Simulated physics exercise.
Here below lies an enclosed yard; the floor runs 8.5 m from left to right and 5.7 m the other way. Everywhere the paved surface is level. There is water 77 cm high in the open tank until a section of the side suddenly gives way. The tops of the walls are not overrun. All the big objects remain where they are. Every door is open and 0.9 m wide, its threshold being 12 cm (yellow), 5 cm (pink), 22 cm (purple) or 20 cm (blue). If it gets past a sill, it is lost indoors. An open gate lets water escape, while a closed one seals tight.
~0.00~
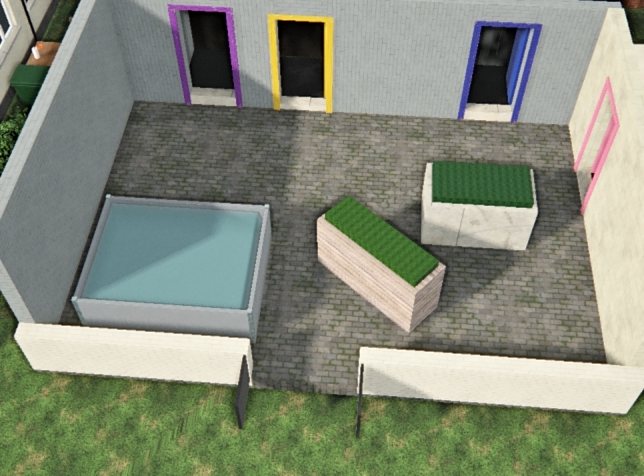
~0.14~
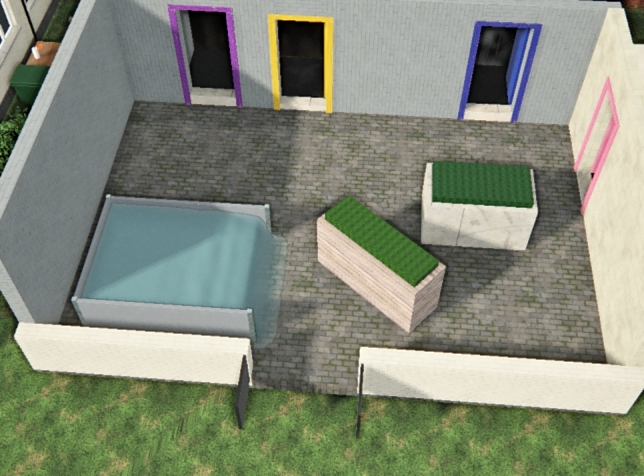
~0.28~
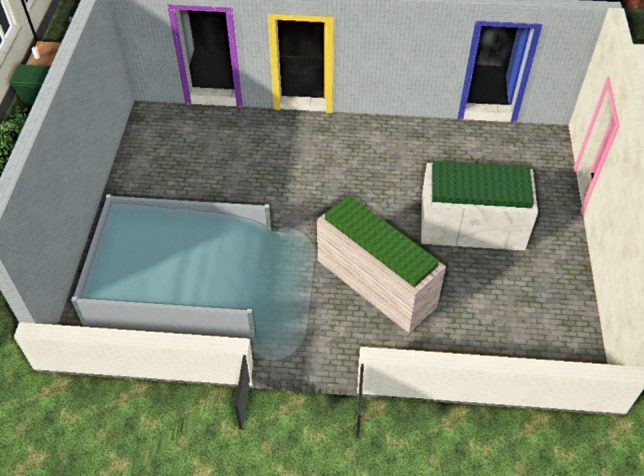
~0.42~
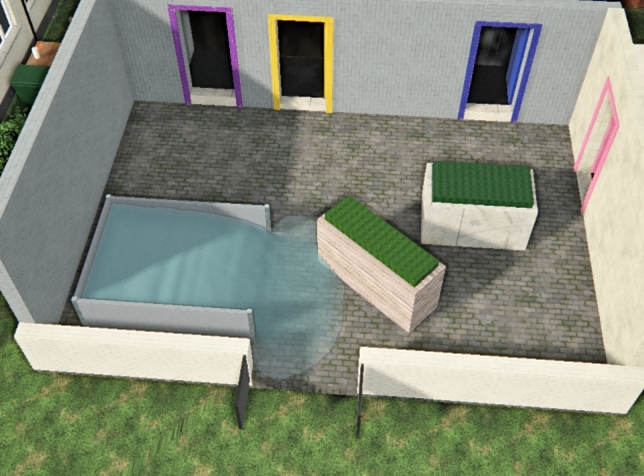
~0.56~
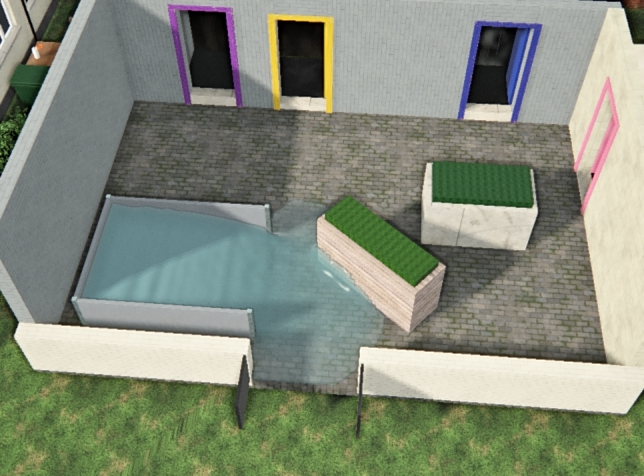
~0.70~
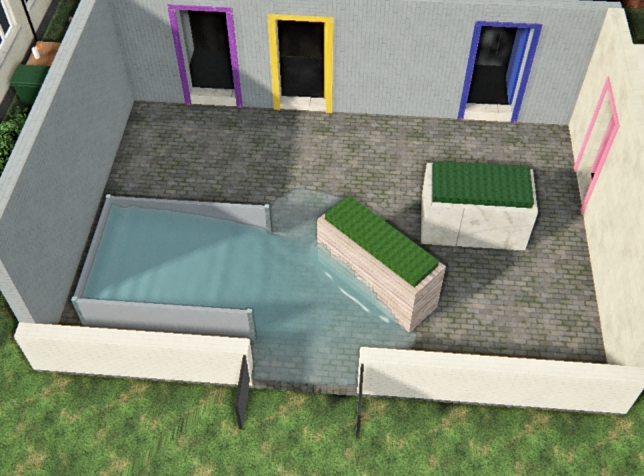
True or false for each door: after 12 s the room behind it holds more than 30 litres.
Yellow door: False; pink door: True; purple door: False; blue door: False.
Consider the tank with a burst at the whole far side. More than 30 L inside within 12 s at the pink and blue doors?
Lab note: Vs limit, pink door limit exceeded; blue door inside limit.
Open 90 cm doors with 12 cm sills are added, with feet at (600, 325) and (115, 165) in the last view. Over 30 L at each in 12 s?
So the first one exceeds it, while the second one doesn't reach it.
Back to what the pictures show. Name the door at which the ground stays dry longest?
It's the purple door.
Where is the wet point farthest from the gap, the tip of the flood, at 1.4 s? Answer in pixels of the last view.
Somewhere around (573, 387).
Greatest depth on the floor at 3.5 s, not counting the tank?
Peak depth: Approx. 31 cm.
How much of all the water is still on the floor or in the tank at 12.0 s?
Share still there: About 68 %.
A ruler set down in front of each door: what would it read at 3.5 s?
Depth readings (cm): Yellow = 12; pink = 7; purple = 1; blue = 13.
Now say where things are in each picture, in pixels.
In the first frame, the open tank at (176, 254) is whole and still, 77 cm deep.
In the second frame, the front is at a hidden place, 1.1 m from the gap at (259, 279); 0.4 m2 of floor is under water; 77 cm left at the back of the open tank.
In the third frame, the front is at a hidden place, 1.3 m from the gap at (259, 280); 1.5 m2 of floor is under water; 77 cm left at the back of the open tank.
In the fourth frame, water pours out at (260, 281) and has run 1.6 m, to a hidden place; typically 12 cm deep outside, 77 cm at the open tank's back.
In the fifth frame, water pours out at (260, 281) and has run 2.0 m, to a hidden place; typically 10 cm deep outside, 75 cm at the open tank's back.
In the sixth frame, water pours out at (260, 282) and has run 2.5 m, to (412, 334); typically 9 cm deep outside, 67 cm at the open tank's back.
After 1.4 s water covers 25 % of the floor and is deepest (57 cm) near (391, 374); yellow door not reached, pink door not reached, purple door not reached, blue door not reached.
After 2.2 s water covers 45 % of the floor and is deepest (49 cm) near (368, 361); yellow door not reached, pink door not reached, purple door not reached, blue door 4 cm at the sill, 0 L in.
After 3.5 s water covers 65 % of the floor and is deepest (31 cm) near (598, 389); yellow door 12 cm at the sill, 0 L in, pink door 7 cm at the sill, 0 L in, purple door not reached, blue door 13 cm at the sill, 0 L in.
After 7.0 s water covers 80 % of the floor and is deepest (17 cm) near (437, 196); yellow door 5 cm at the sill, 1 L in, pink door 13 cm at the sill, 58 L in, purple door 3 cm at the sill, 0 L in, blue door 14 cm at the sill, 5 L in.
After 12.0 s water covers 95 % of the floor and is deepest (16 cm) near (51, 349); yellow door 5 cm at the sill, 1 L in, pink door 7 cm at the sill, 130 L in, purple door 8 cm at the sill, 0 L in, blue door 7 cm at the sill, 5 L in.
